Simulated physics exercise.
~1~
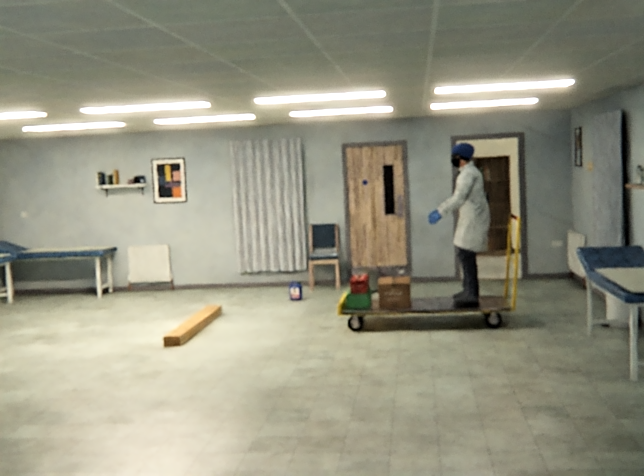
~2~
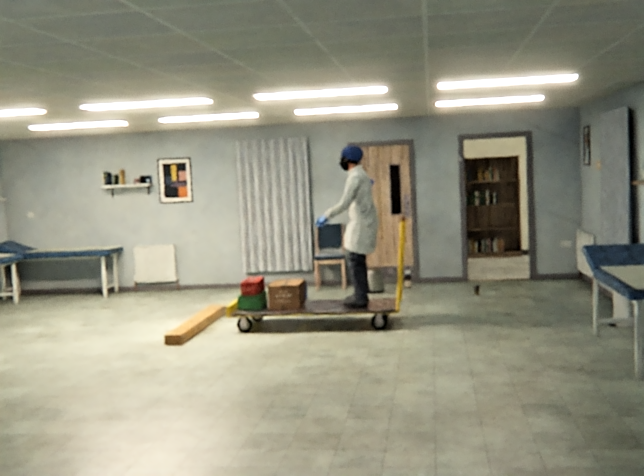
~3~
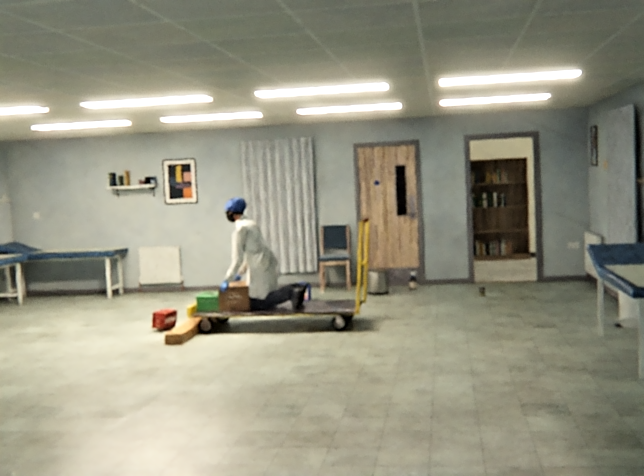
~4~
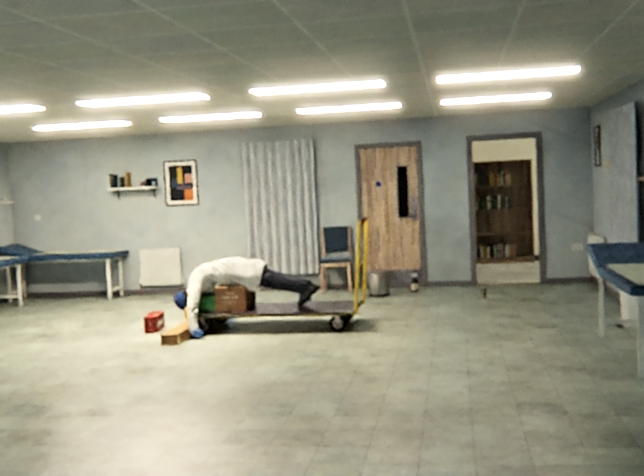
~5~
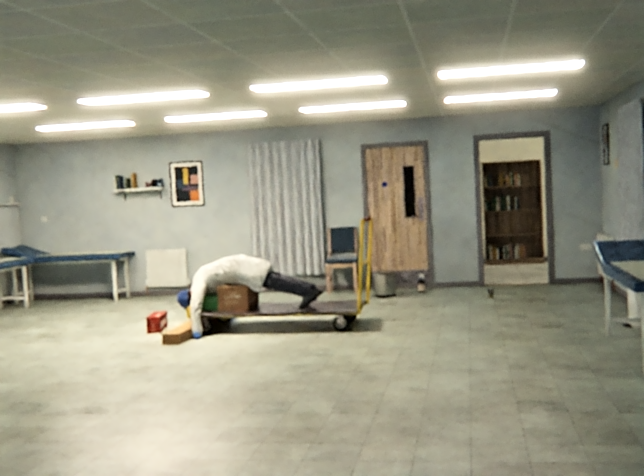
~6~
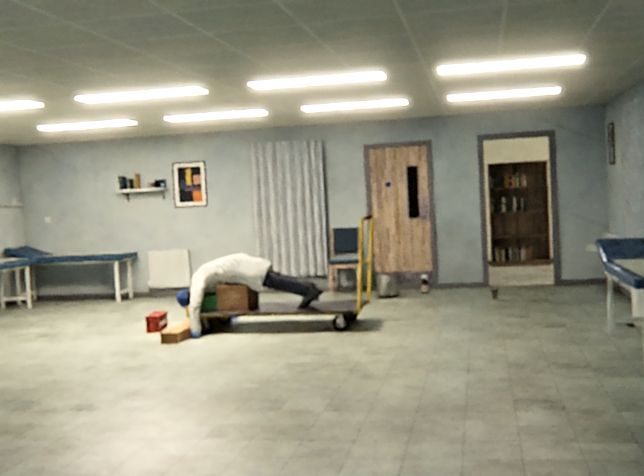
In a tiled room, a trolley rider stops at a beam and slumps over the front.
